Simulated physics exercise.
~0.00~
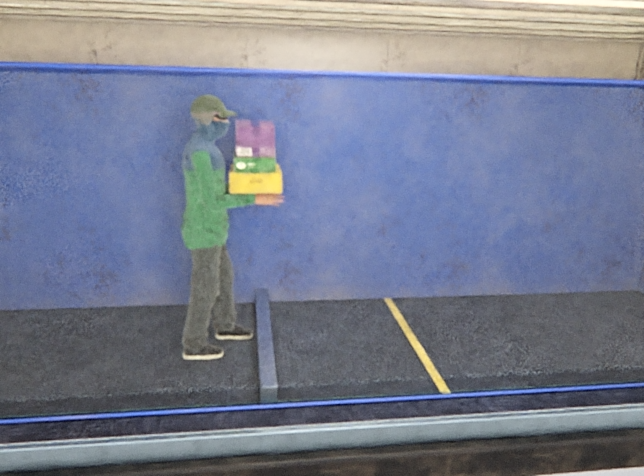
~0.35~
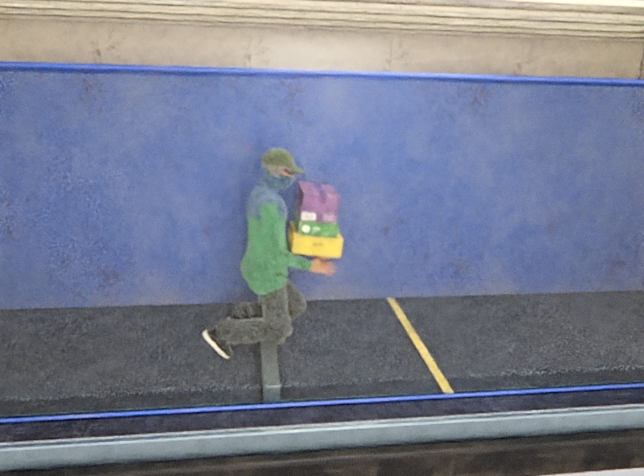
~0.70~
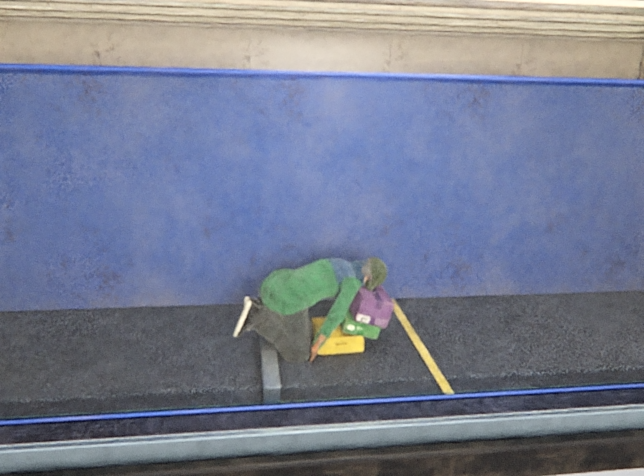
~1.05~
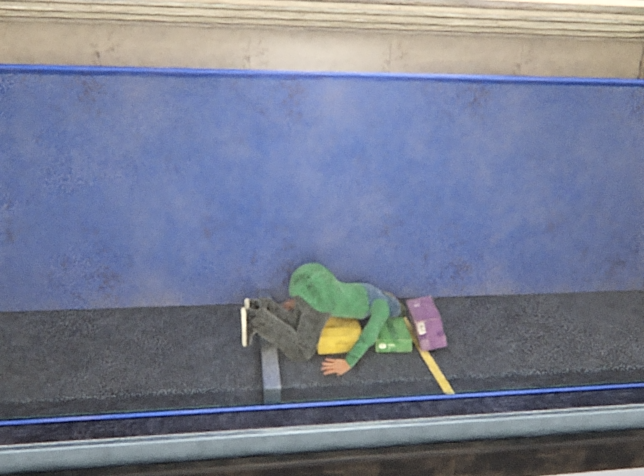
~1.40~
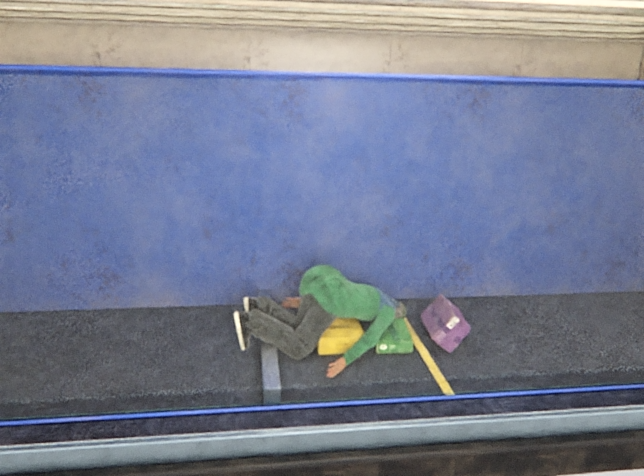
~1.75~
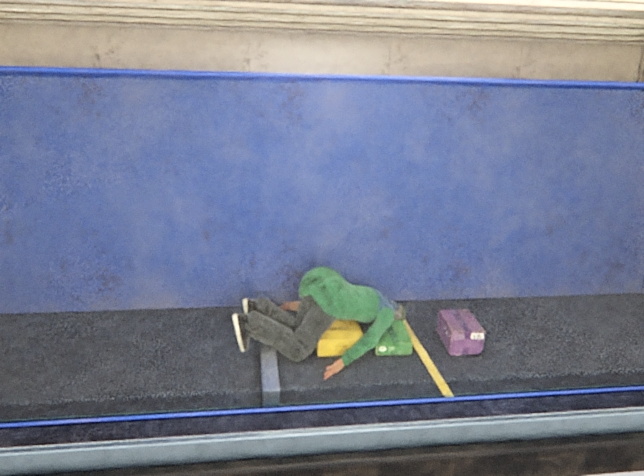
Person in green carrying three stacked cartons pitching forward over a low rail, ending slumped on yellow and green as purple tumbles past the line.
